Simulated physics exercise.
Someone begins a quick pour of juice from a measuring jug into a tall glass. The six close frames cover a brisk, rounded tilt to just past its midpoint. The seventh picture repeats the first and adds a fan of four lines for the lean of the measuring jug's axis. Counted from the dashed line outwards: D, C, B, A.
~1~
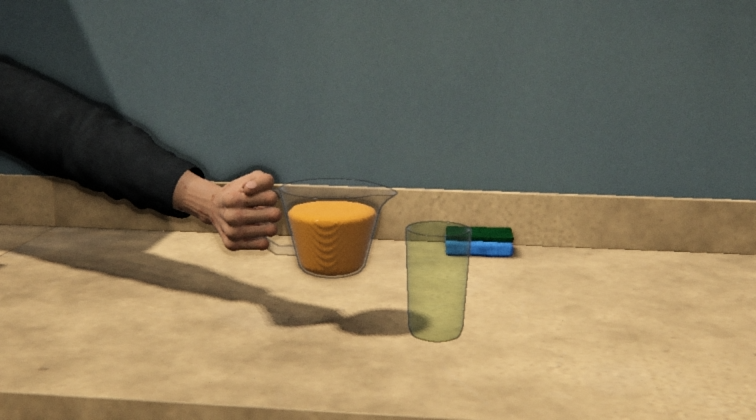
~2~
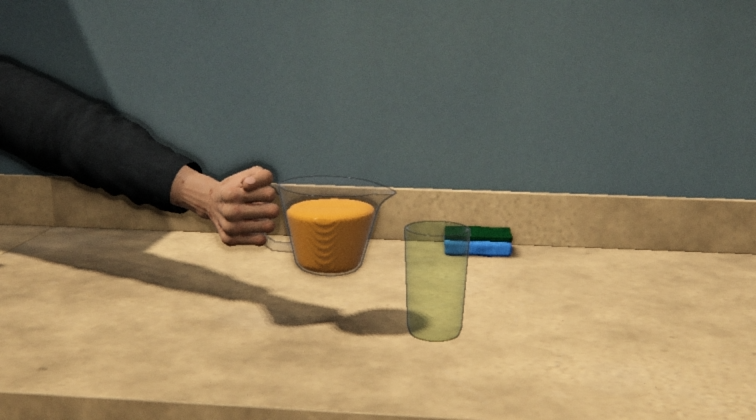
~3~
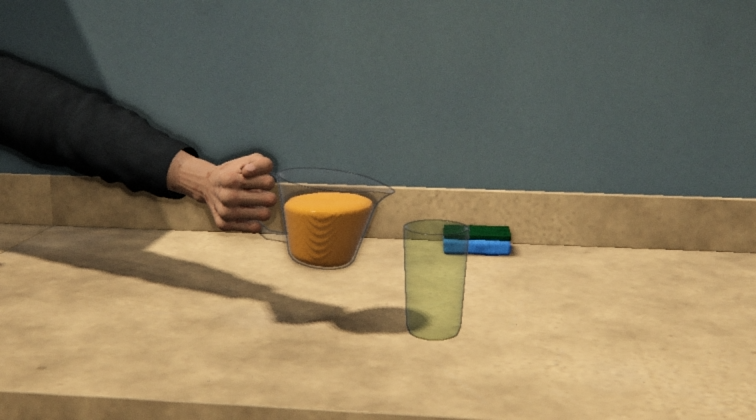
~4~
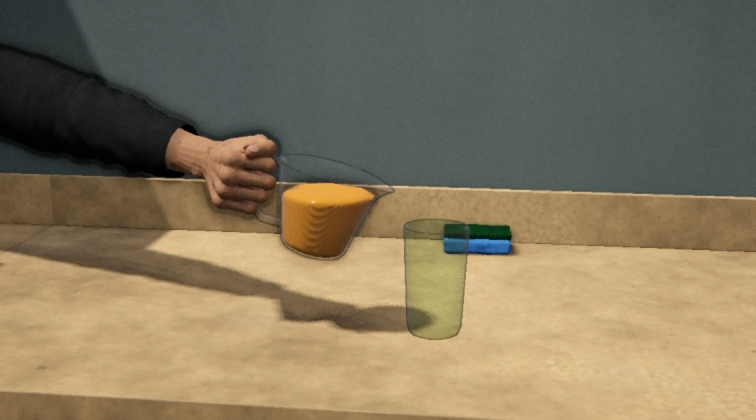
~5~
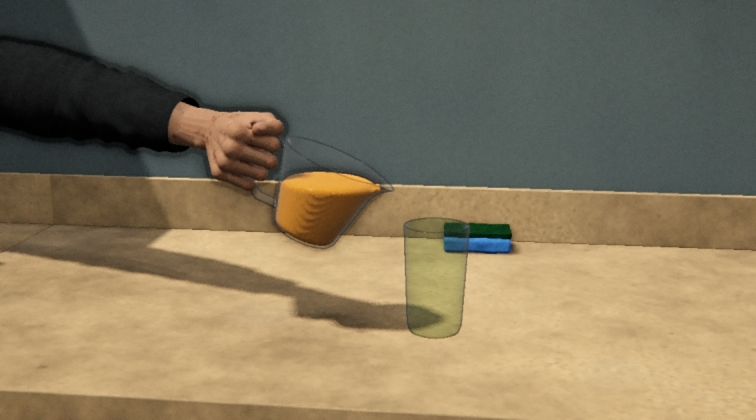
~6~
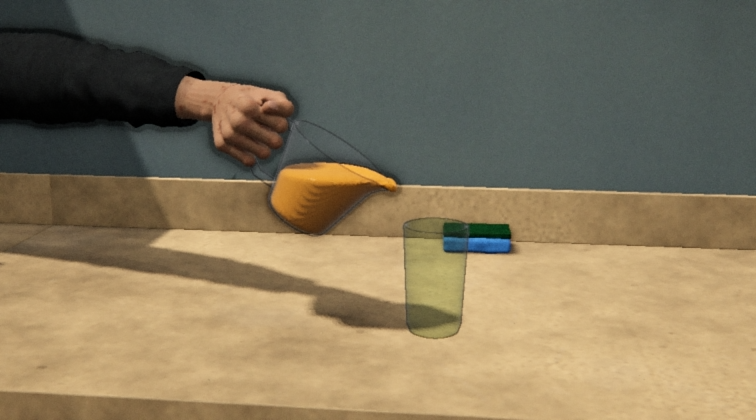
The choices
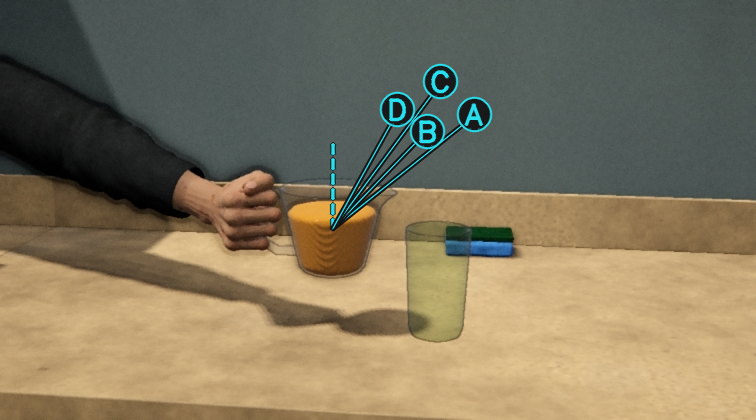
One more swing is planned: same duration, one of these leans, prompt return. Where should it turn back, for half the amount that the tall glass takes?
Line A does it best.
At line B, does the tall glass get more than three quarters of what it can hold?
No.
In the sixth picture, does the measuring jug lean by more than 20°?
Yes.
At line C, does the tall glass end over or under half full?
Under half.
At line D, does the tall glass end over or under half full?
Under half.
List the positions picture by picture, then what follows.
Upright, lip at (396, 193); rim of the tall glass round (439, 228); nothing has left yet.
Upright, lip at (395, 193); nothing has left yet.
Tipped about 7°, lip at (394, 191); nothing has left yet.
Tipped about 14°, lip at (394, 191); nothing has left yet.
Tipped about 23°, lip at (393, 189); nothing has left yet.
Tipped about 33°, lip at (392, 189); juice is over the lip, down to (392, 189).
On the marked copy, A at (462, 125); B at (415, 143); C at (431, 95); D at (390, 125).
With A, the tall glass ends with about 48 % of what it can hold.
With B, the tall glass ends with about 31 % of what it can hold.
With C, the tall glass ends with about 17 % of what it can hold.
With D, the tall glass ends with about 5 % of what it can hold.
